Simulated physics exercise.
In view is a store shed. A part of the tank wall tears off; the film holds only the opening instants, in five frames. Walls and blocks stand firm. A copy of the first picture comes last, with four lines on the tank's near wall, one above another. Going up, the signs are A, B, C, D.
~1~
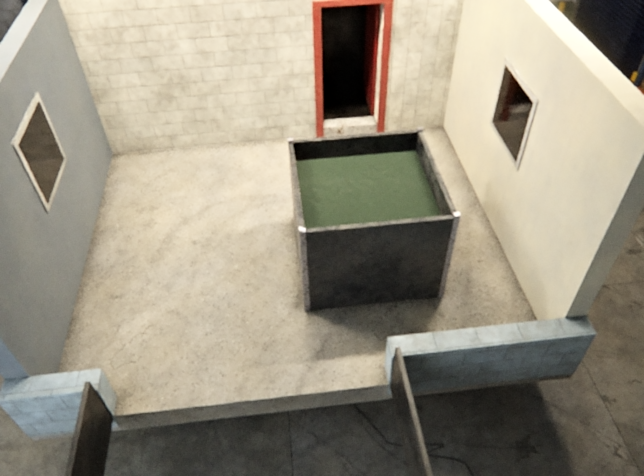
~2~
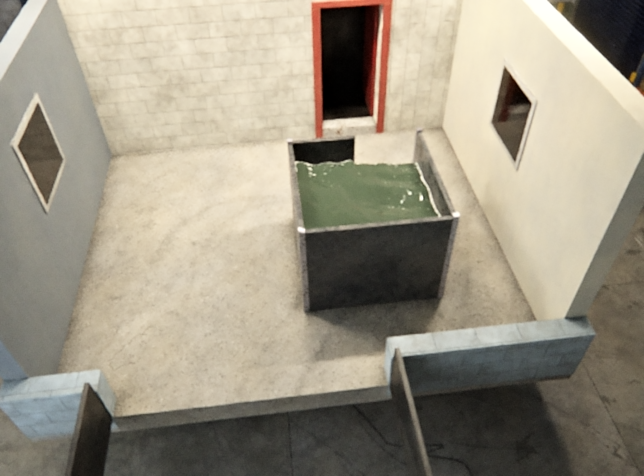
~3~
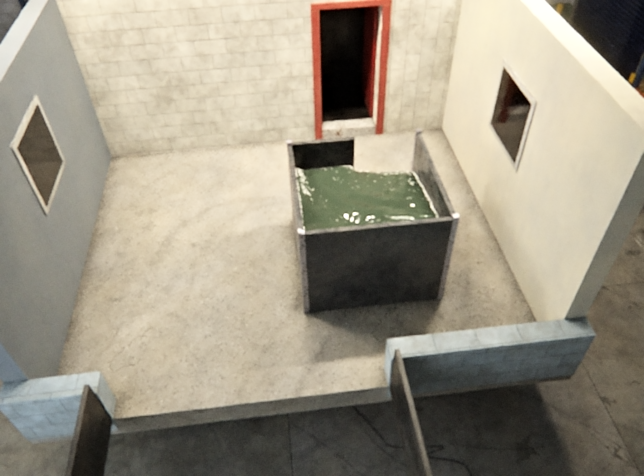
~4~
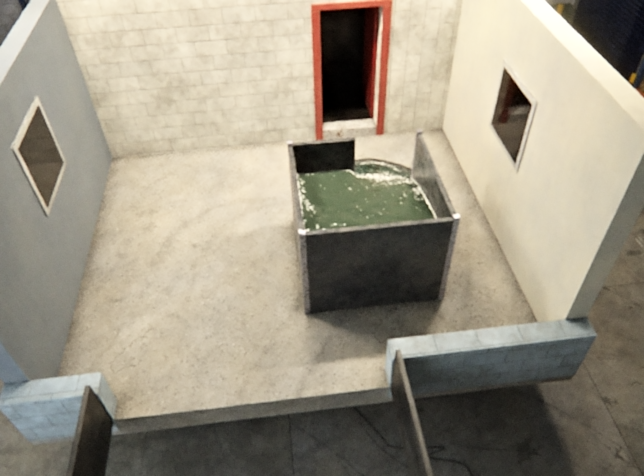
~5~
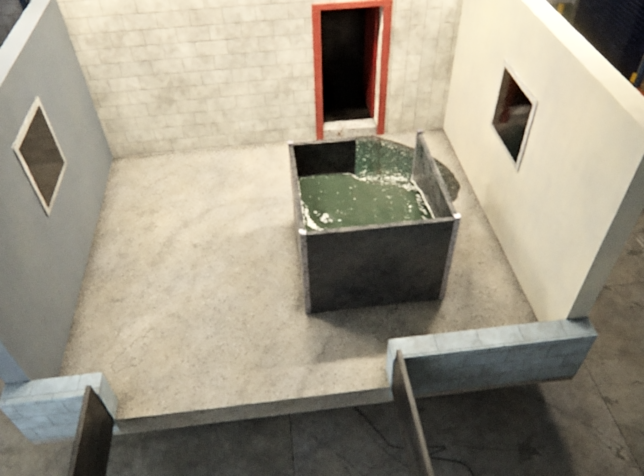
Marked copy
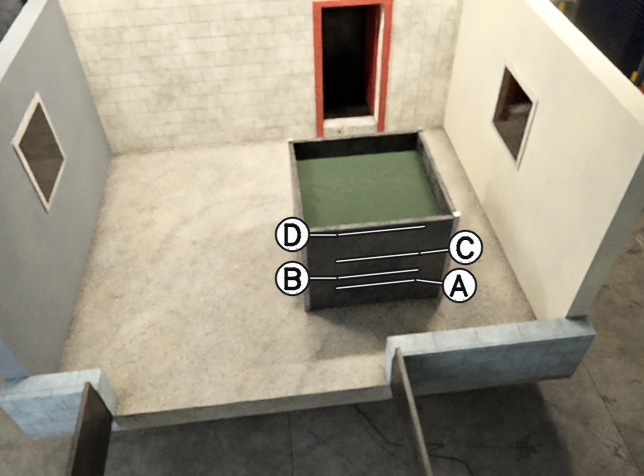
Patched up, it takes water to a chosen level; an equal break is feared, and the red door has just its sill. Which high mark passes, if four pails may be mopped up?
Line A.
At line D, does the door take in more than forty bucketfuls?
Yes.
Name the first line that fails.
Line B.
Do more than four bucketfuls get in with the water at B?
Yes, it does.
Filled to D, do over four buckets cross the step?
Yes, it does.
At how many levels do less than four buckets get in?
One of them.
On the marked copy, A at (376, 284); B at (377, 273); C at (378, 257); D at (380, 230); from the bottom up A, B, C, D.
With A, a splash gets over, under a bucket.
With B, about 8 bucketfuls get in.
With C, dozens of bucketfuls pour in.
With D, dozens of bucketfuls pour in.
